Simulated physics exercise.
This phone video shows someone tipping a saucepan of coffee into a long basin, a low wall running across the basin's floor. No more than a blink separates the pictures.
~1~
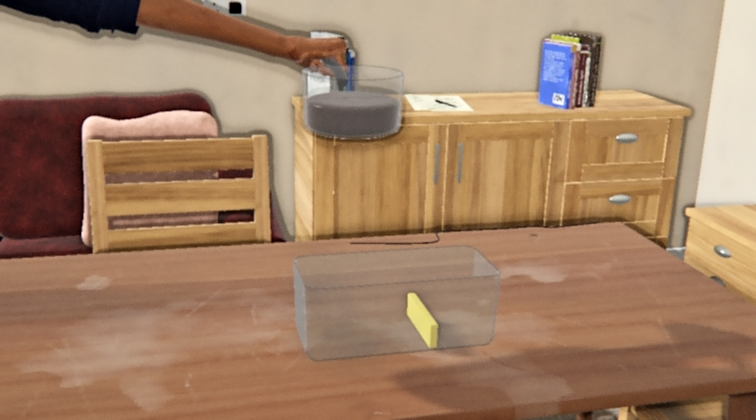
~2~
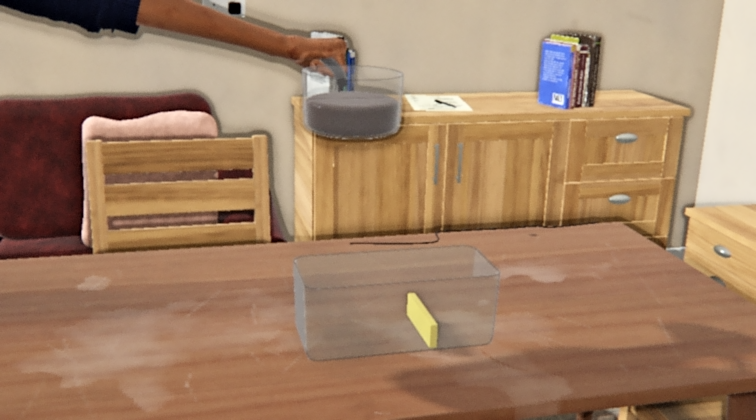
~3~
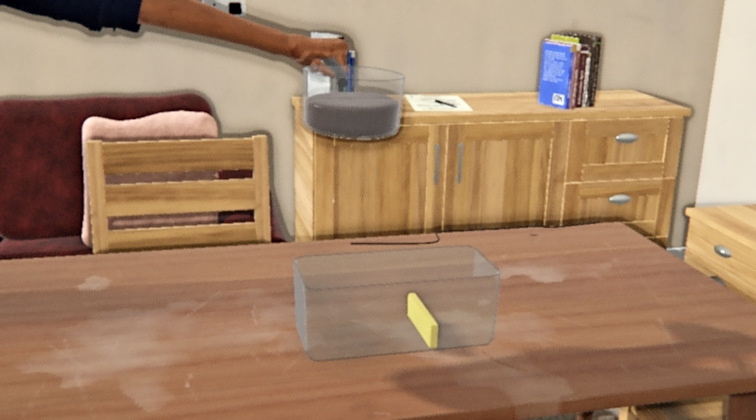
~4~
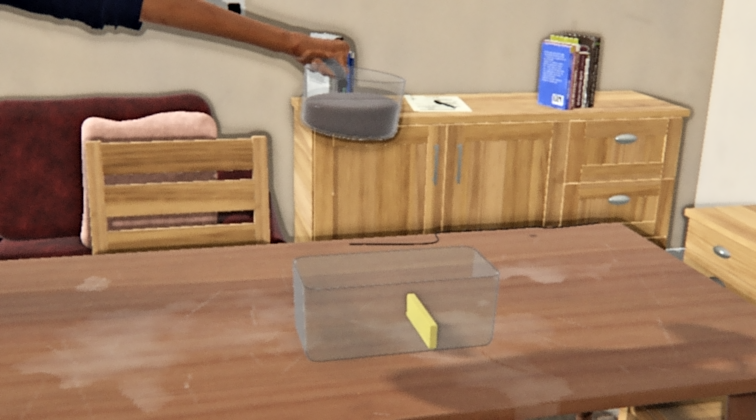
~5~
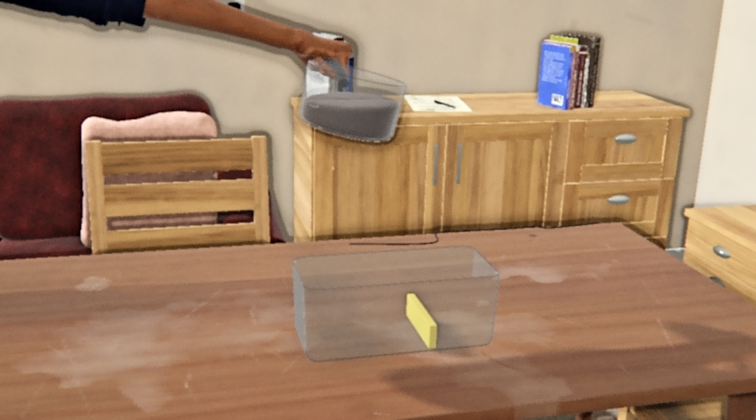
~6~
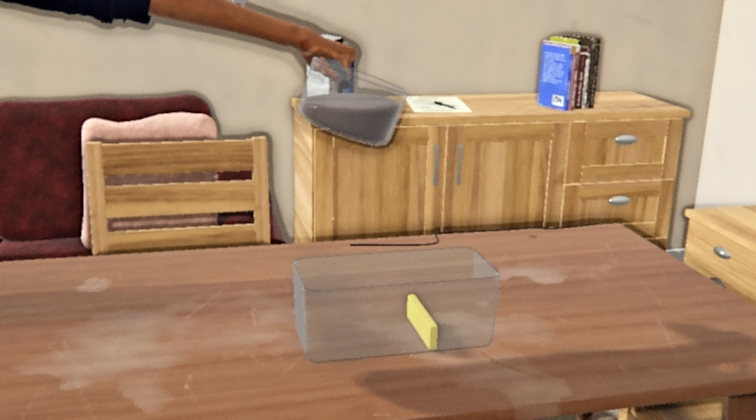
The clip opens with a hand holding a clear, round vessel of dark coffee level, up and to the left above a long transparent basin with a low yellow wall inside. The hand then gradually tilts the vessel rightward, its right rim dipping, while the basin stays still on the wooden table.
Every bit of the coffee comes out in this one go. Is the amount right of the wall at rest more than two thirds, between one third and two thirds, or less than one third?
Higher than two thirds.
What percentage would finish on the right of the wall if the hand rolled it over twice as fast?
About 75 per cent.
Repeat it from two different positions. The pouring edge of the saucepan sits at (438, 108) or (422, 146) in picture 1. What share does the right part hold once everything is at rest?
70 % and 85 %.
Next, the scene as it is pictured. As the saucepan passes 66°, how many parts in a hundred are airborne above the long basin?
Estimate: Some 30 per cent.
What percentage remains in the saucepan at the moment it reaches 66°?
70 %.
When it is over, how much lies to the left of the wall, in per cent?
About 15 per cent.
A moment on, the saucepan is tipped part way and 71 per cent is still to pour, 1 is left of the wall and 1 right of it.
Next, the saucepan is tipped on its side and 18 per cent is still to pour, 3 is left of the wall and 52 right of it.
Then the saucepan is tipped right over and 1 per cent is still to pour, 11 is left of the wall and 82 right of it.
Later the saucepan is tipped right over and 0 per cent is still to pour, 16 is left of the wall and 82 right of it.
In the end 16 per cent lies left of the wall, 82 right of it and 2 outside.
